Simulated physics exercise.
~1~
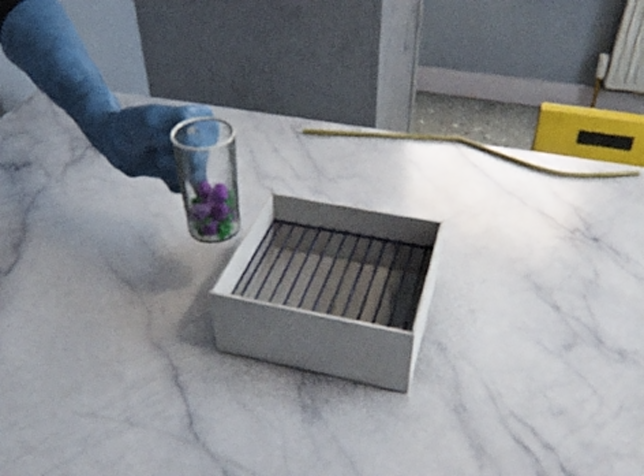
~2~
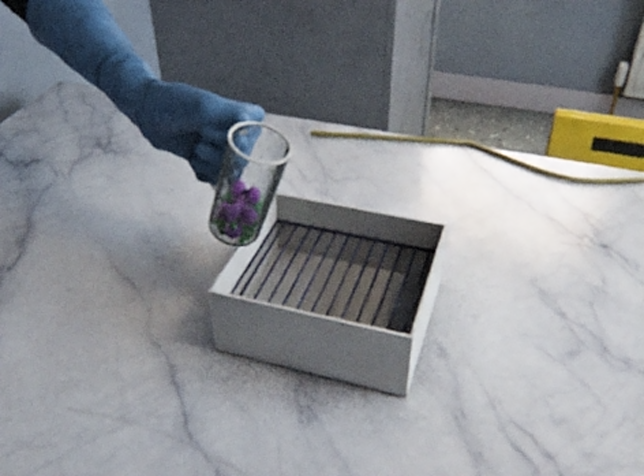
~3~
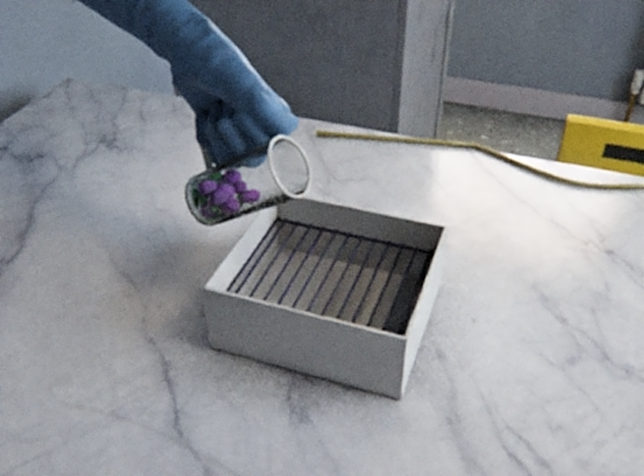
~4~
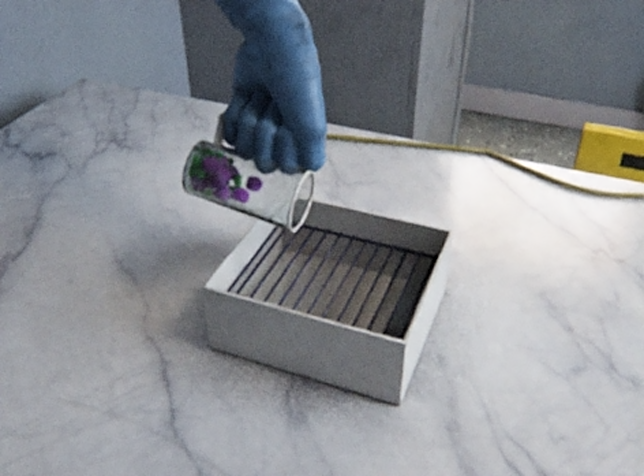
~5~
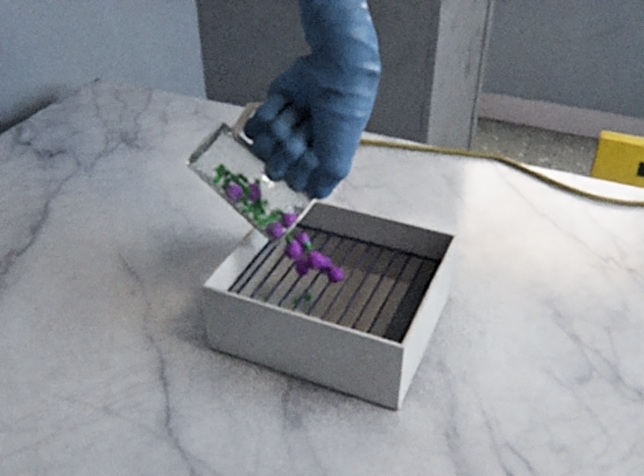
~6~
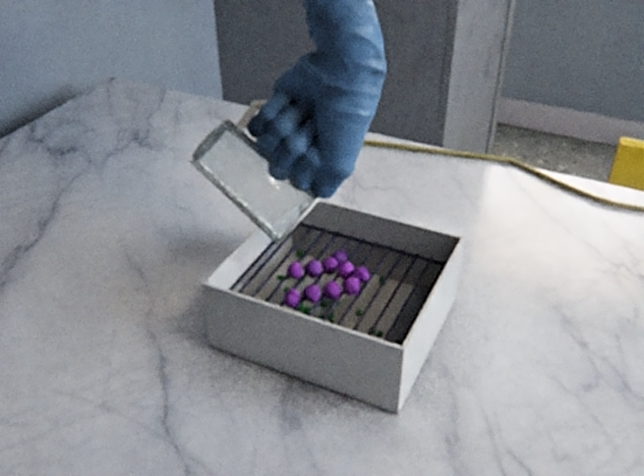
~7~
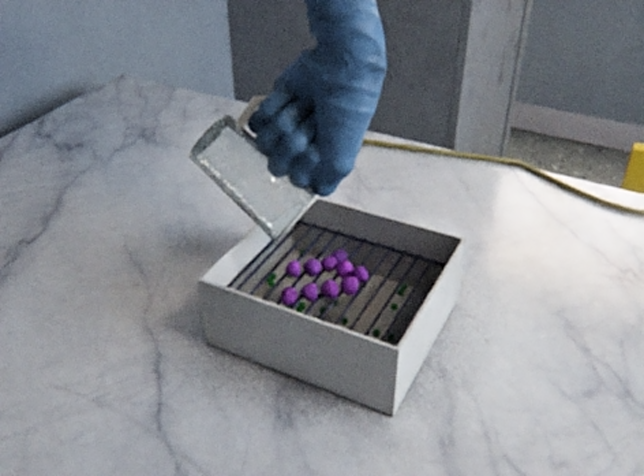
On a white marble tabletop with grey veins, seen from above at an angle as the view drifts slightly sideways, sits an open pale box with dark wires across it. A blue-gloved hand holds a clear cup of purple and green pieces at the box's upper left, with a yellow object and a thin cord behind. The hand moves right and tips the cup onto its side, then further over until the pieces tumble out. The cup empties and stays tilted mouth down over the box. The larger purple pieces rest on the wires, while the small green ones drop beneath them.
